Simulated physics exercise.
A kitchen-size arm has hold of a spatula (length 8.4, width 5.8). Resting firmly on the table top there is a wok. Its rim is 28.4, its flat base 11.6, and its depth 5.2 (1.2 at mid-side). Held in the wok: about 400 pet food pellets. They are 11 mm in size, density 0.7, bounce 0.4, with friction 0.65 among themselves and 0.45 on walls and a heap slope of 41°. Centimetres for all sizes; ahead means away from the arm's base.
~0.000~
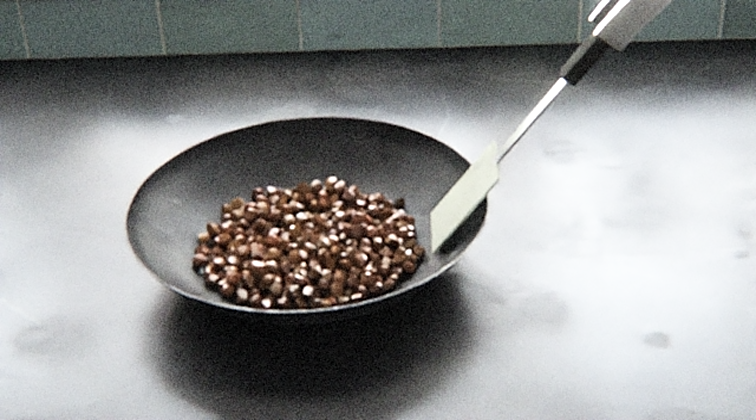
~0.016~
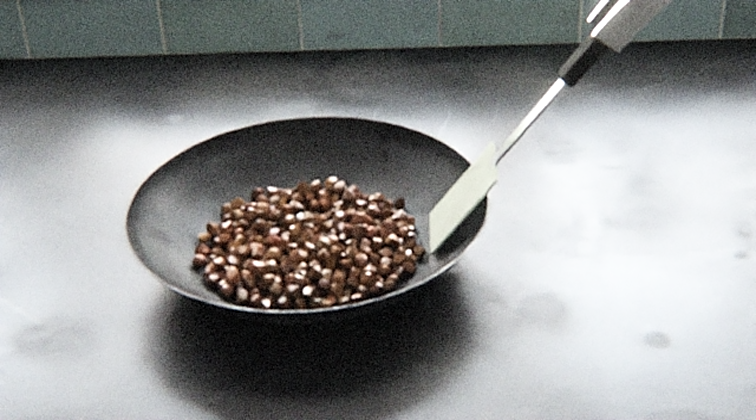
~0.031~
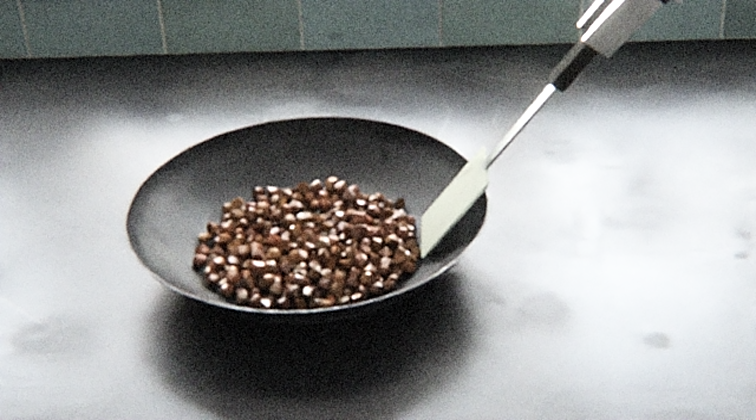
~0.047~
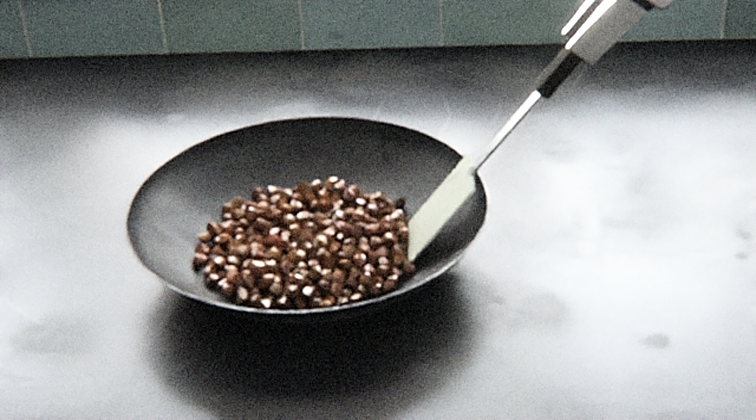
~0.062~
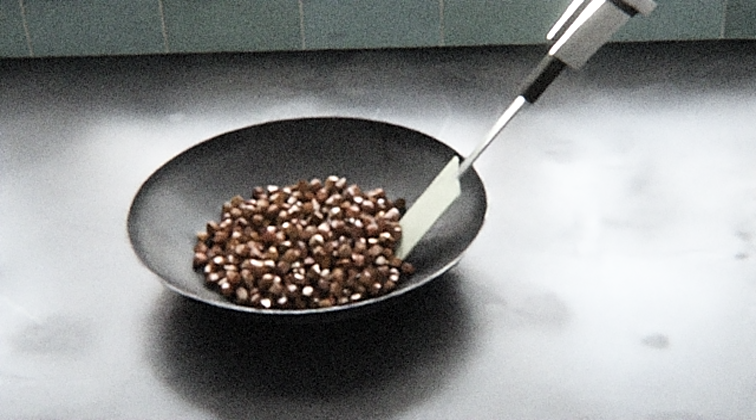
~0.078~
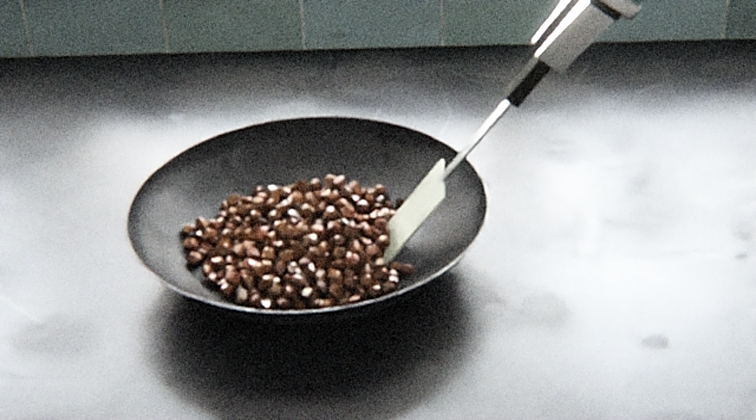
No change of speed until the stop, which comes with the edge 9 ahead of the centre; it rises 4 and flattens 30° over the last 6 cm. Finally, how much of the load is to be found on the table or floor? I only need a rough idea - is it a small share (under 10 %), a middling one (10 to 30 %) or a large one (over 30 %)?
A small one, under 10 %.
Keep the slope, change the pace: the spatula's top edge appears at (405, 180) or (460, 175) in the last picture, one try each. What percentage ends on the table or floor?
First try around 15 %, second try around 0 %.
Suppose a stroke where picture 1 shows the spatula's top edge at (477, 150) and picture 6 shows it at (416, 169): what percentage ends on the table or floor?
Roughly 10 %.
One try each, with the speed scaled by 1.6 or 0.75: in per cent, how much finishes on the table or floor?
Roughly 15 per cent on the first try and 0 per cent on the second.
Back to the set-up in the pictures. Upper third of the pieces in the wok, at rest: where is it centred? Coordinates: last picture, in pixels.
Somewhere near (189, 223) in the last picture.
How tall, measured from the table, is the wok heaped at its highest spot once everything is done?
Close to 6.5 centimetres high.
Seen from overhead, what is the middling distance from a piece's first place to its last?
I'd guess close to 4 centimetres.
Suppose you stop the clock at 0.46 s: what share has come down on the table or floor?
Some 5 per cent of the load.
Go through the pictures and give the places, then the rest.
Spatula top edge at (497, 160), sloping 53°; upper third of the load around (319, 234), from x 200 to 420, top at y 185; 396 in the wok, in the first frame.
Spatula top edge at (495, 161), sloping 53°; upper third of the load around (319, 234), from x 200 to 420, top at y 185, in the second frame.
Spatula top edge at (486, 165), sloping 53°; upper third of the load around (319, 234), from x 200 to 420, top at y 185, in the third frame.
Spatula top edge at (472, 171), sloping 53°; upper third of the load around (321, 234), from x 200 to 410, top at y 185, in the fourth frame.
Spatula top edge at (458, 176), sloping 53°; upper third of the load around (314, 230), from x 200 to 410, top at y 185, in the fifth frame.
Spatula top edge at (443, 178), sloping 53°; upper third of the load around (305, 231), from x 190 to 410, top at y 180; 396 in the wok, in the sixth frame.
By 0.15 s, sloping 53°, highest piece 5 above the table; 396 in the wok.
By 0.23 s, sloping 43°, highest piece 6 above the table; 396 in the wok.
By 0.46 s, sloping 23°, highest piece 6 above the table; 371 in the wok, 22 on the table or floor, 3 on the blade or in flight.
By 1.51 s, sloping 23°, highest piece 6 above the table; 371 in the wok, 25 on the table or floor.
Final count, 371 in the wok, 25 on the table or floor. That is 6 % on the table or floor.
